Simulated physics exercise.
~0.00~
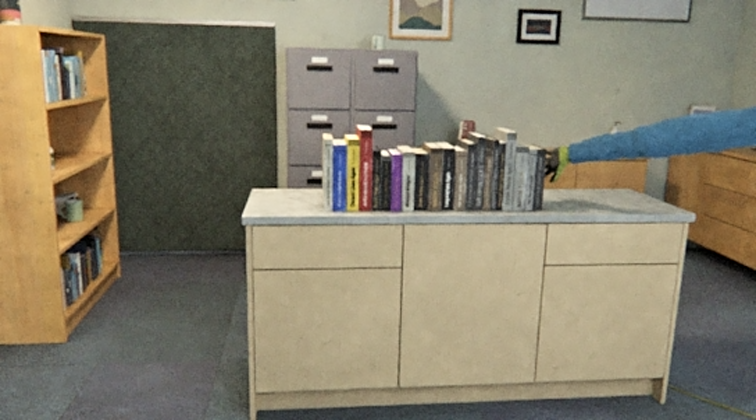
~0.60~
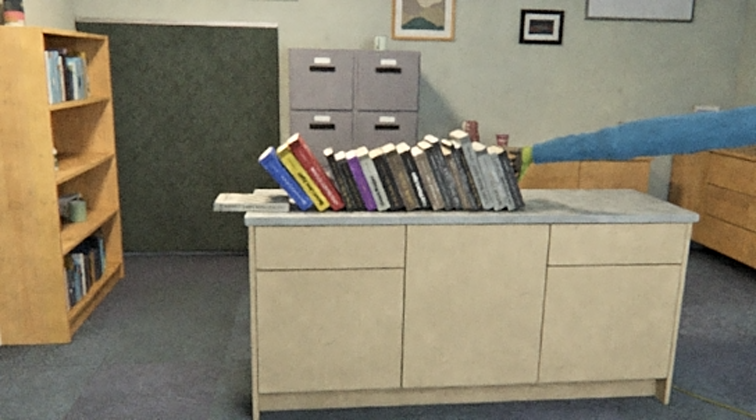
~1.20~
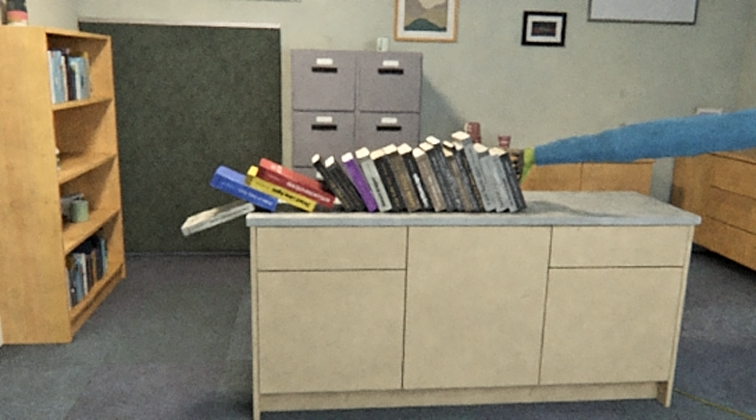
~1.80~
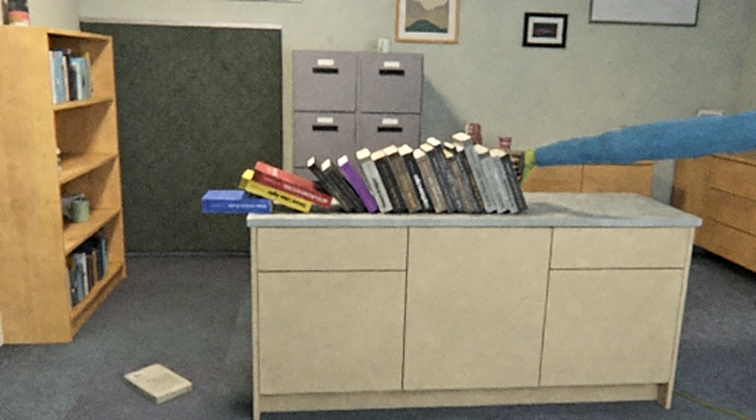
In an office, a blue-sleeved arm shoves a row of books leftward, toppling several and dropping one pale book to the floor.
